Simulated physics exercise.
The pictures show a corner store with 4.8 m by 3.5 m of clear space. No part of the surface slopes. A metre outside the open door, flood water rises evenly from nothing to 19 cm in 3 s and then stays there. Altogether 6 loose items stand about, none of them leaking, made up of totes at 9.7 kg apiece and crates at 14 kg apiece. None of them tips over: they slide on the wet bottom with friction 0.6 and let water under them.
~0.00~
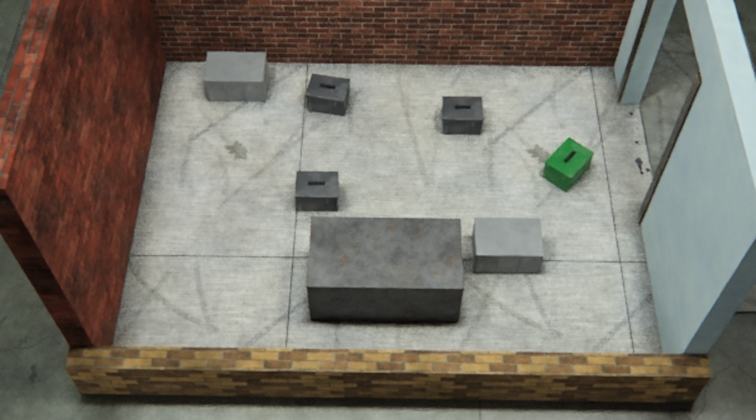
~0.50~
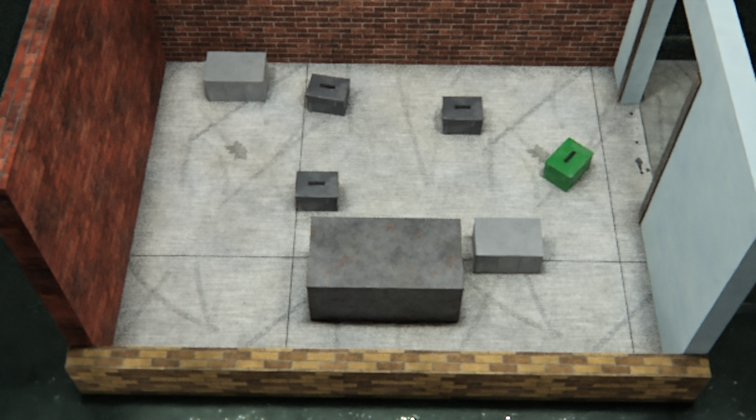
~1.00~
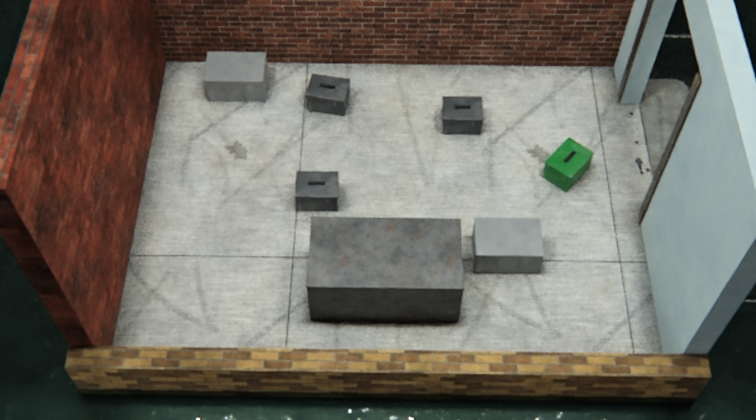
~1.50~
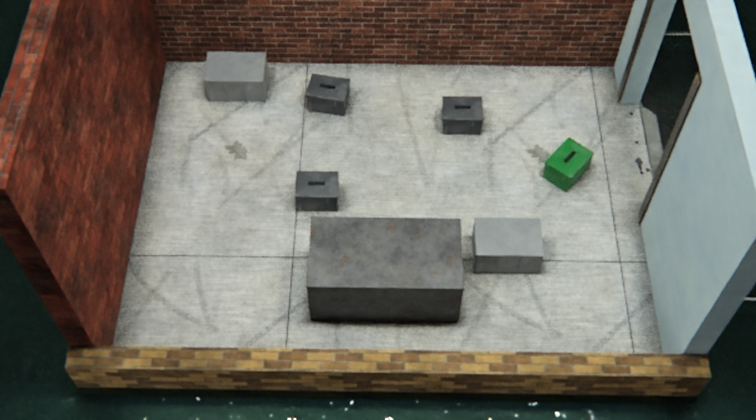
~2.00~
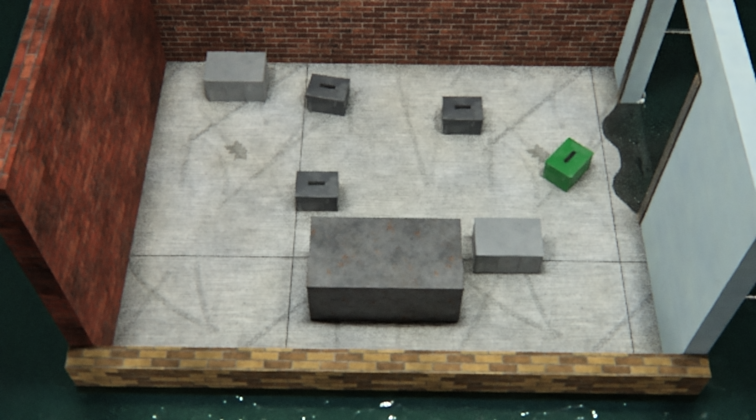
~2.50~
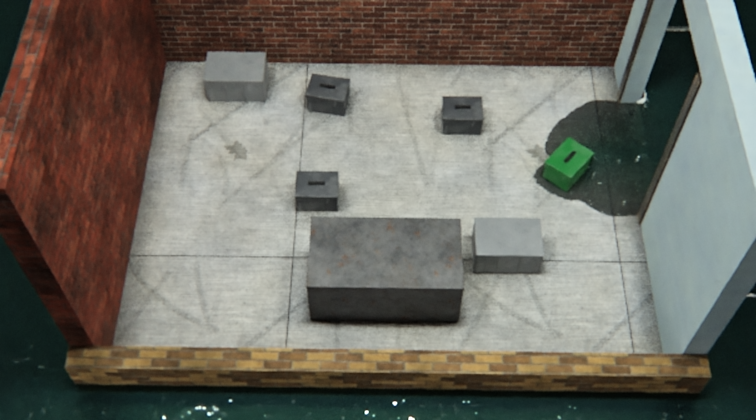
A corner store with a pale, level floor, a red brick left wall and a light blue right wall is seen from above by a still camera. A green tote sits near the open door at right, with dark totes, grey crates and a large dark block elsewhere. Dark water gathers outside, then spreads through the doorway around the green tote, while every object stays put.
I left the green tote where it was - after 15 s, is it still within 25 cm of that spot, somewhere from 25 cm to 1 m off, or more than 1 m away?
It is more than 1 m away.
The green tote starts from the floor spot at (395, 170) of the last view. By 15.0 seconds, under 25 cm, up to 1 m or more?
Here it heads a good way off.
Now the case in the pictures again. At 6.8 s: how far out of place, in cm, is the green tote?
Displacement near 200 cm.
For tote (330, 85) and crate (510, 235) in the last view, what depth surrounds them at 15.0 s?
Some 16 cm at the first, some 9 cm at the second.
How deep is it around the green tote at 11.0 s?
Depth: About 8 cm.
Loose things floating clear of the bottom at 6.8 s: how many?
At that instant the tally stands at 1.
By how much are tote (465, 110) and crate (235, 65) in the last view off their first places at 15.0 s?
First 300 cm, then 250 cm.
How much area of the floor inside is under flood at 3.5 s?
That flooded area is roughly 3.0 m2.
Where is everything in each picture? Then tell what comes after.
The first frame shows the green tote at (570, 157) rests on the ground; water covers 0.0 m2; 0 of 6 have shifted.
The second frame shows the green tote at (570, 157), on the bottom; water covers 0.0 m2; 0 of 6 have shifted.
The third frame shows the green tote at (570, 157), on the bottom; 0.0 m2 under water; 0 of 6 have shifted.
The fourth frame shows the green tote at (570, 157) rests on the ground; water covers 0.0 m2; 0 of 6 have shifted.
The fifth frame shows the green tote at (570, 157) rests on the ground; 0.1 m2 under water; 0 of 6 have shifted.
The sixth frame shows the green tote at (570, 157) rests on the ground; 0.7 m2 under water; 0 of 6 have shifted.
After 3.5 s the green tote is near (532, 161), 0.4 m from its start, aground; 0 afloat.
After 6.8 s the green tote is near (358, 186), 2.0 m from its start, afloat; 1 afloat.
After 11.0 s the green tote is near (250, 246), 3.1 m from its start, afloat; 5 afloat.
After 15.0 s the green tote is near (367, 339), 2.7 m from its start, afloat; 5 afloat.
